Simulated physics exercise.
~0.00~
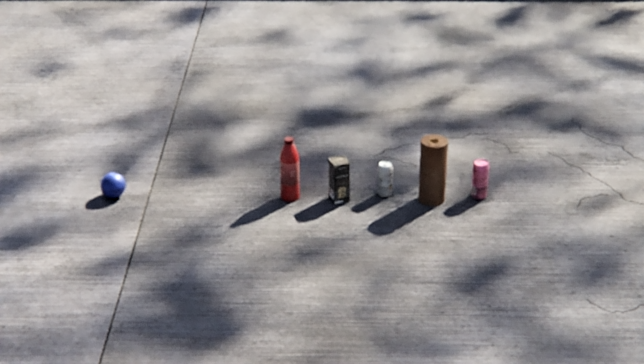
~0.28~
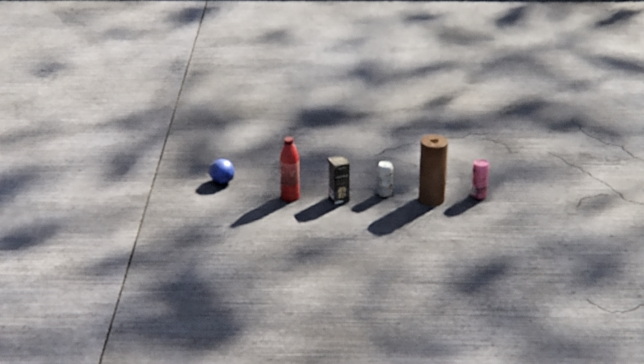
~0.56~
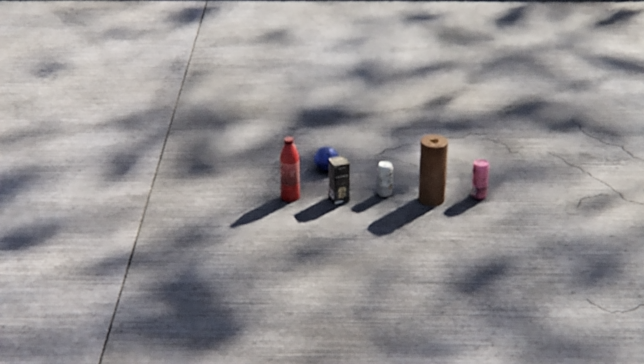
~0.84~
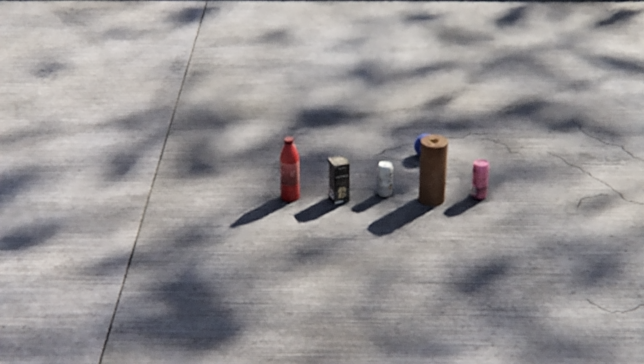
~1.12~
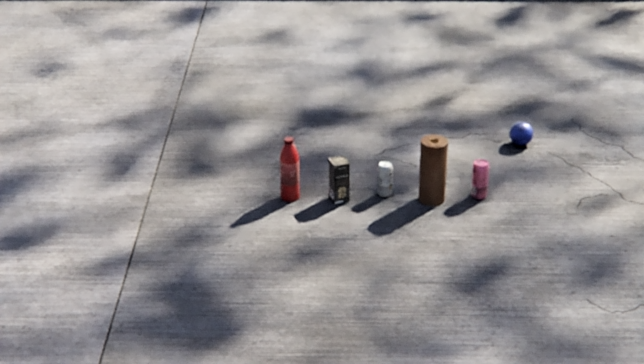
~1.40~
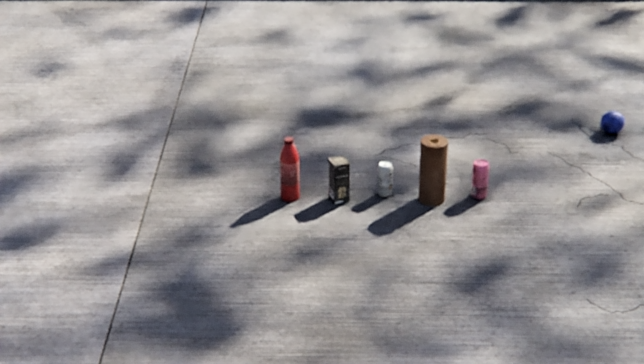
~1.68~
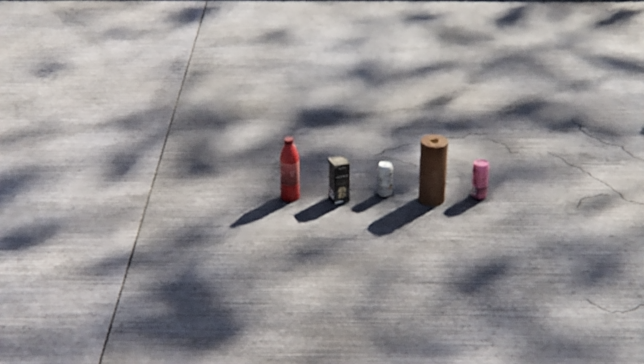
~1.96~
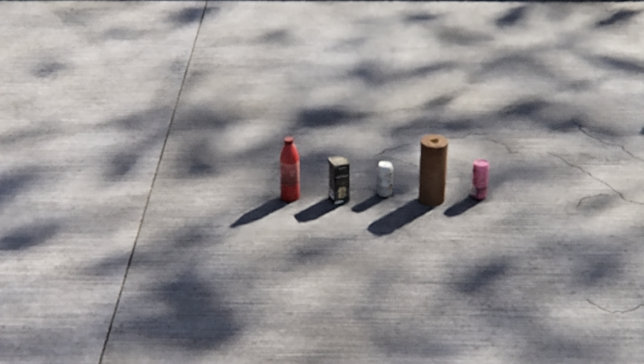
On shadow-dappled concrete, a blue ball rolls from the left toward the right, passing behind a standing row of a red bottle, black carton, white can, brown roll and pink can, then leaves view at the right, with all five objects still upright.
